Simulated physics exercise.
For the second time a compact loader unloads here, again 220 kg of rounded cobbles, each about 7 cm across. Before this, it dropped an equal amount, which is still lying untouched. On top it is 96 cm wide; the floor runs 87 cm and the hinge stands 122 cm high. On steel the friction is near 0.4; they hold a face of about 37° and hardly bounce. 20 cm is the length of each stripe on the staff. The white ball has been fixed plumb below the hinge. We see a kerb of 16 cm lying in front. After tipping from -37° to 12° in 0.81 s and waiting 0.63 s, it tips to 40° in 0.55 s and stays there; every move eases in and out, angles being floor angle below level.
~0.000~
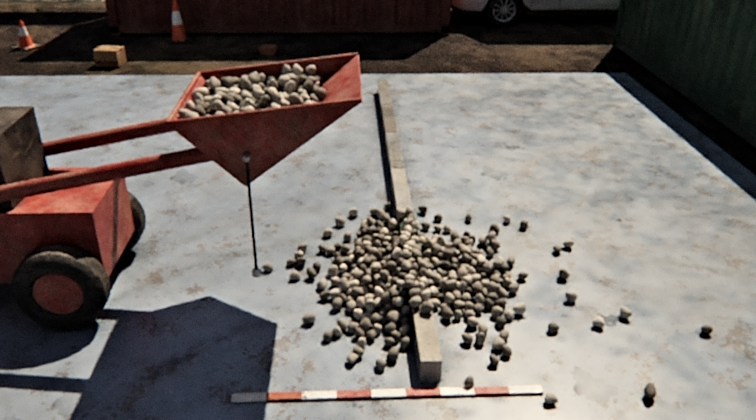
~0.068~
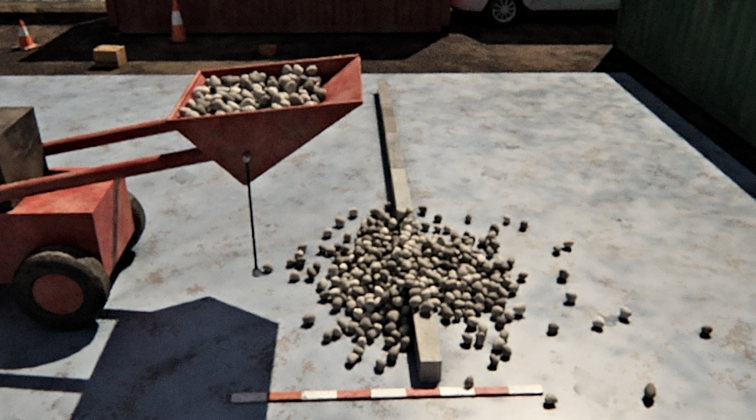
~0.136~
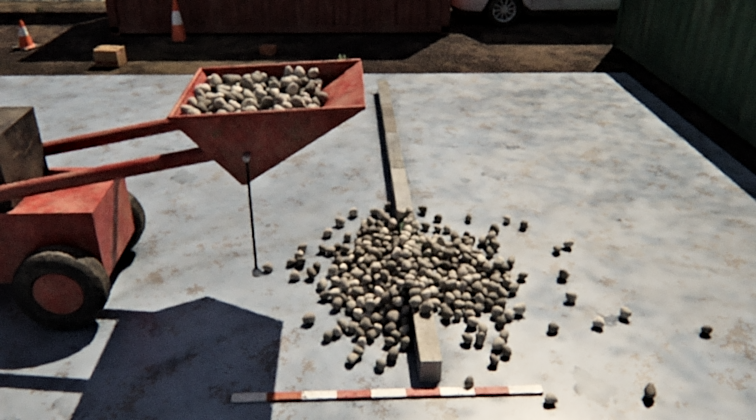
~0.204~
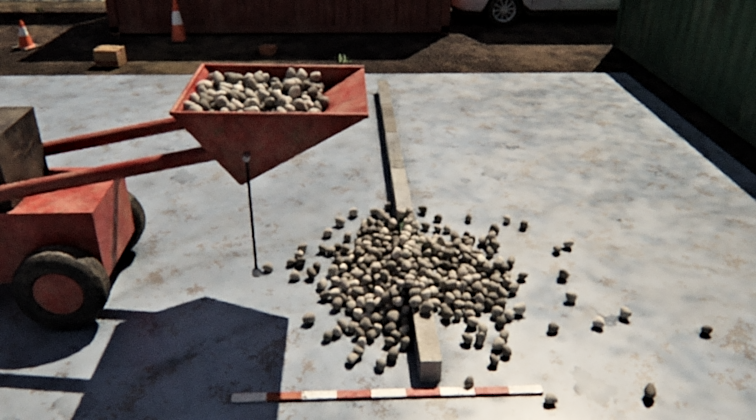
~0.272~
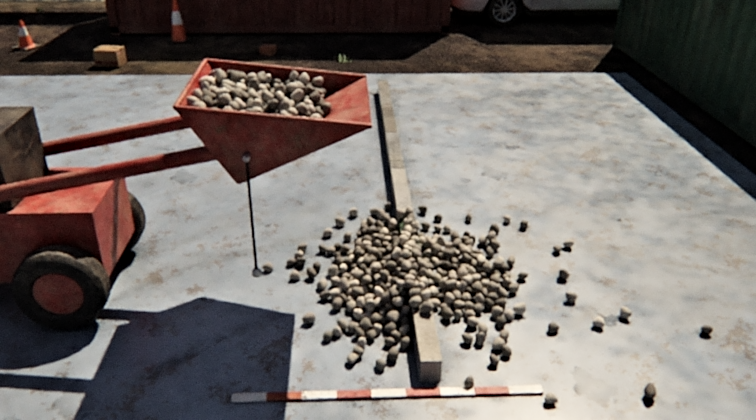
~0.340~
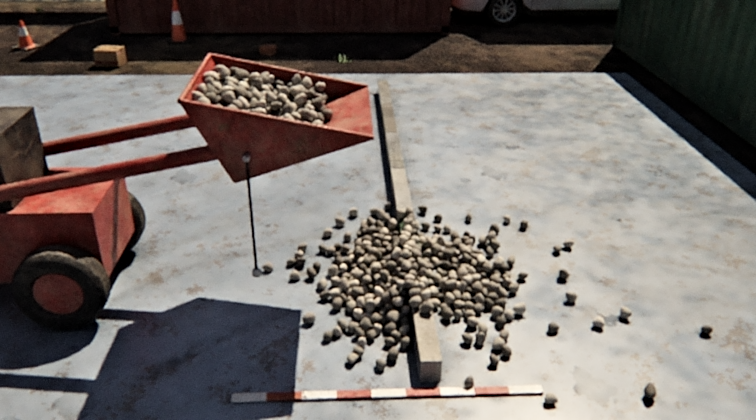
Red loader bucket filled with rounded stones slowly tilting forward beside a low kerb, above an unmoving heap of similar stones.
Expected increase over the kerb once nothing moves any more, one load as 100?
About 14 in every hundred.
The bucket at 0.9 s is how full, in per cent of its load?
Some 100 percent, roughly.
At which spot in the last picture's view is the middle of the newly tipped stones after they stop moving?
Their middle rests near (374, 265).
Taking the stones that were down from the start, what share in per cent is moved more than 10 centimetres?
I'd put it at about 10 per cent.
After 0.6 s the floor is at 5°; in per cent of one load, 100 in the bucket, 63 on this side of the kerb, 37 over the kerb; the foremost stones are at (602, 298).
After 0.9 s the floor is at 12°; in per cent of one load, 100 in the bucket, 63 on this side of the kerb, 37 over the kerb; the foremost stones are at (602, 298).
After 2.4 s the floor is at 40°; in per cent of one load, 5 in the bucket, 152 on this side of the kerb, 43 over the kerb; the foremost stones are at (602, 298).
After 4.9 s the floor is at 40°; in per cent of one load, 0 in the bucket, 149 on this side of the kerb, 51 over the kerb; the foremost stones are at (602, 298). Net gain over the kerb, 14.
